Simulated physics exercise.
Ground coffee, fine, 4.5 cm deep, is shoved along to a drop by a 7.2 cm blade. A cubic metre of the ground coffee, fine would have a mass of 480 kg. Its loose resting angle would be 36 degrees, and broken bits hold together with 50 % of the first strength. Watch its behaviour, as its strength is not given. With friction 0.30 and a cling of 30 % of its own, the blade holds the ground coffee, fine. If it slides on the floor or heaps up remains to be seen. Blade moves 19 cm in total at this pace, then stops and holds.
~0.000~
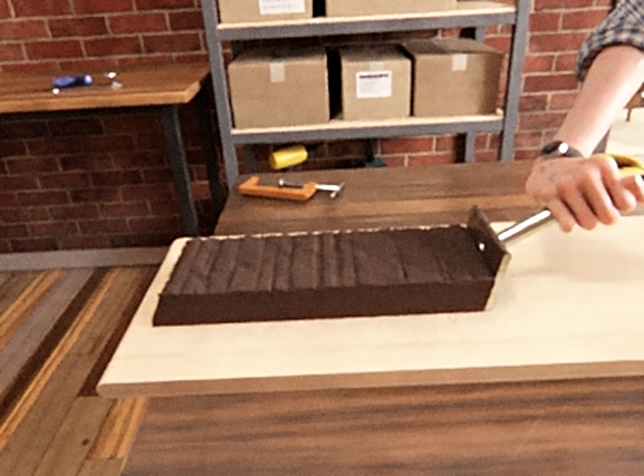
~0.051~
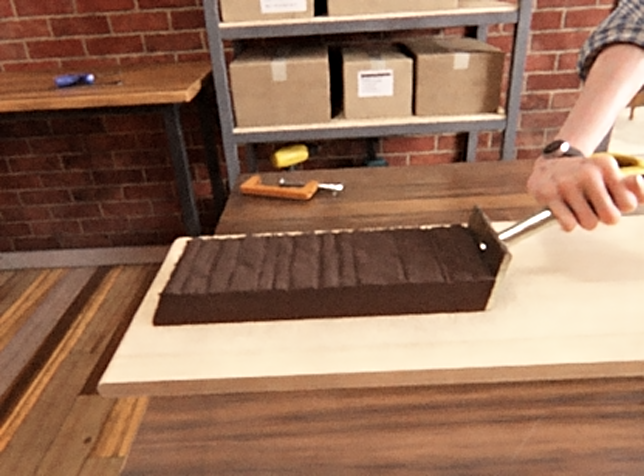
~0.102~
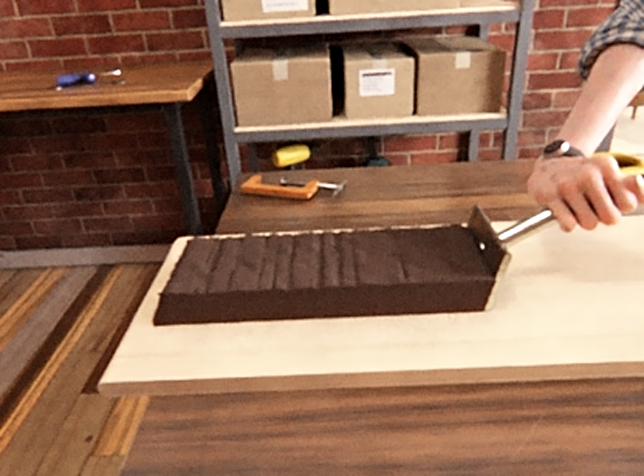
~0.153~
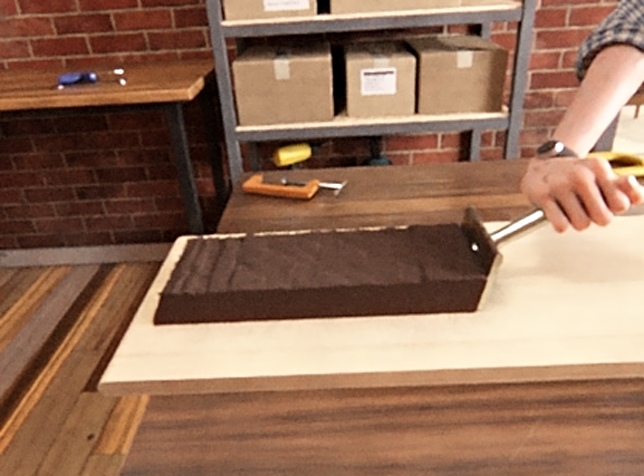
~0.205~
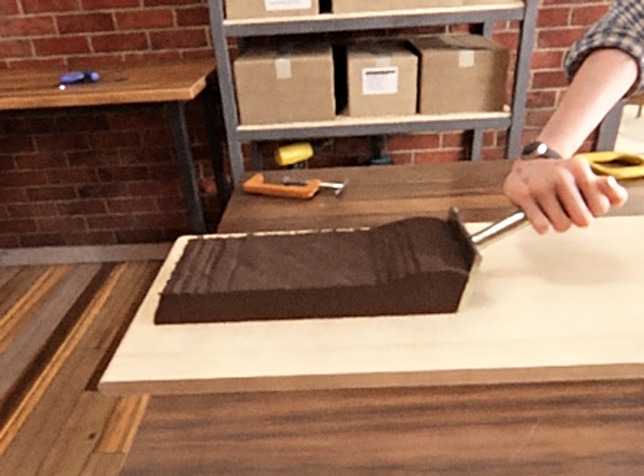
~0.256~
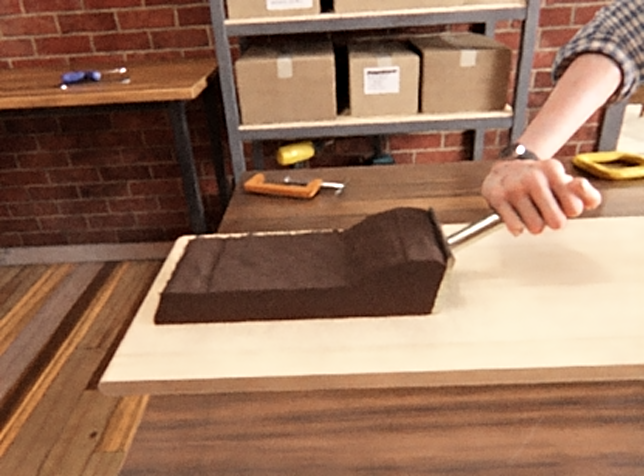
A dark brown slab of ground coffee sat still on a pale board while a hand held a blade against its right end, then the hand pushed left and that end bunched up into a hump.
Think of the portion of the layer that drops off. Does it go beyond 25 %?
No.
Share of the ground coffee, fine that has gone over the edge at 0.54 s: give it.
0 per cent, roughly.
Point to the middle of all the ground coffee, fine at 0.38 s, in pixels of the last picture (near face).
(287, 294).
By 0.38 s, 0 % has gone over the edge.
By 0.54 s, 0 % has gone over the edge.
By 0.69 s, 8 % has gone over the edge.
By 0.84 s, 8 % has gone over the edge.
By 0.90 s, at the end, 8 % has gone over the edge.
